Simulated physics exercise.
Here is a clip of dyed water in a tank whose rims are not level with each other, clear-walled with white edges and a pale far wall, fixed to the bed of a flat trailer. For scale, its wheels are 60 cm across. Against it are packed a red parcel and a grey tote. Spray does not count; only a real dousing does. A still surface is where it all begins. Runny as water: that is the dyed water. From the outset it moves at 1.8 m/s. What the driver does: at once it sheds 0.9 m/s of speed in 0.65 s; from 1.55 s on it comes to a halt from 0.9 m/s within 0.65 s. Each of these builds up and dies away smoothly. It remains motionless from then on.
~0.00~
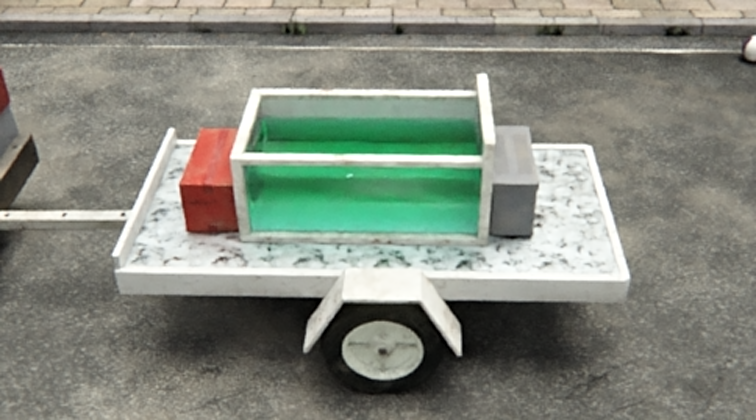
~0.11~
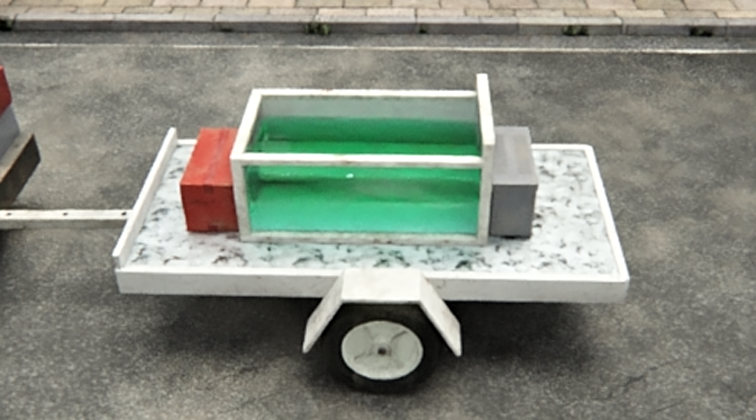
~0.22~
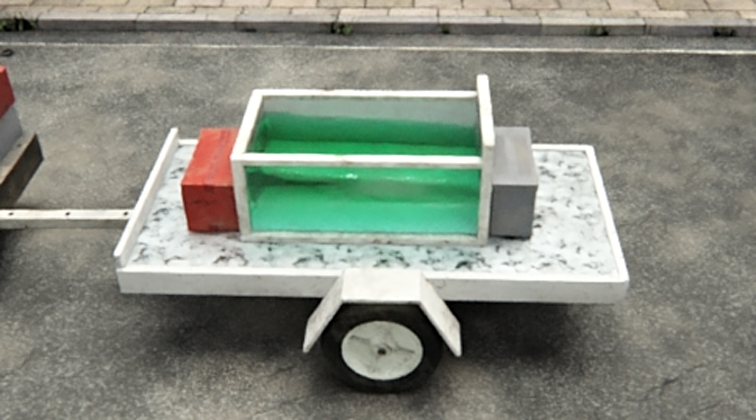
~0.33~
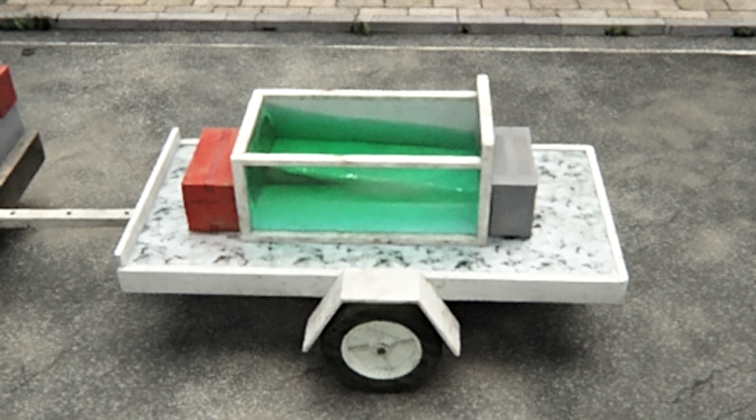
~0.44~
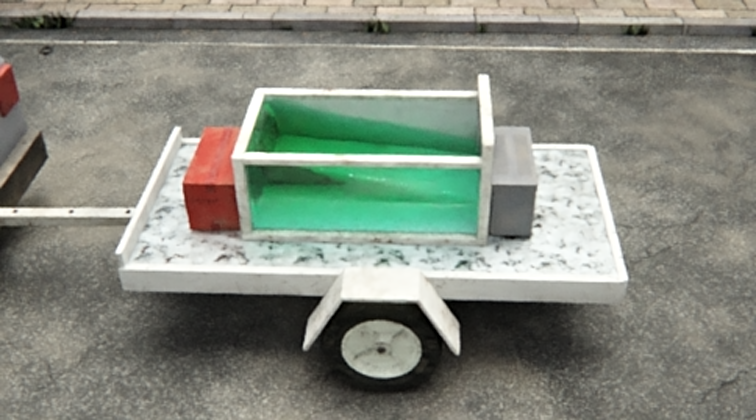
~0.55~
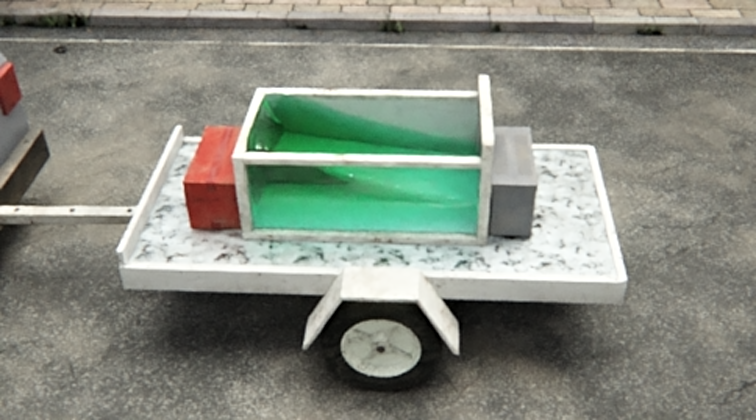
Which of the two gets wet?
Result: Red parcel takes the hit; grey tote is left alone.
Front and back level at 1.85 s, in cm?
The level sits near 46 cm in front and near 24 cm behind.
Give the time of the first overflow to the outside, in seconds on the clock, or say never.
At about 0.9 s on the clock.
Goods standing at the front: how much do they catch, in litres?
Estimate: Around 25 L.
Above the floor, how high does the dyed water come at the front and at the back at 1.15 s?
Front level 26 cm, back level 46 cm.
By 1.15 s front 27 cm, middle 28 cm, back 45 cm above the floor; the loss stands at 1 per cent, over the front.
By 1.85 s front 46 cm, middle 32 cm, back 24 cm above the floor; the loss stands at 1 per cent, mostly over the front, some over the near side.
By 2.75 s front 23 cm, middle 26 cm, back 47 cm above the floor; the loss stands at 11 per cent, over the front.
By 5.18 s the loss stands at 14 per cent, over the front; the red parcel has caught 25 litres and the grey tote nothing.
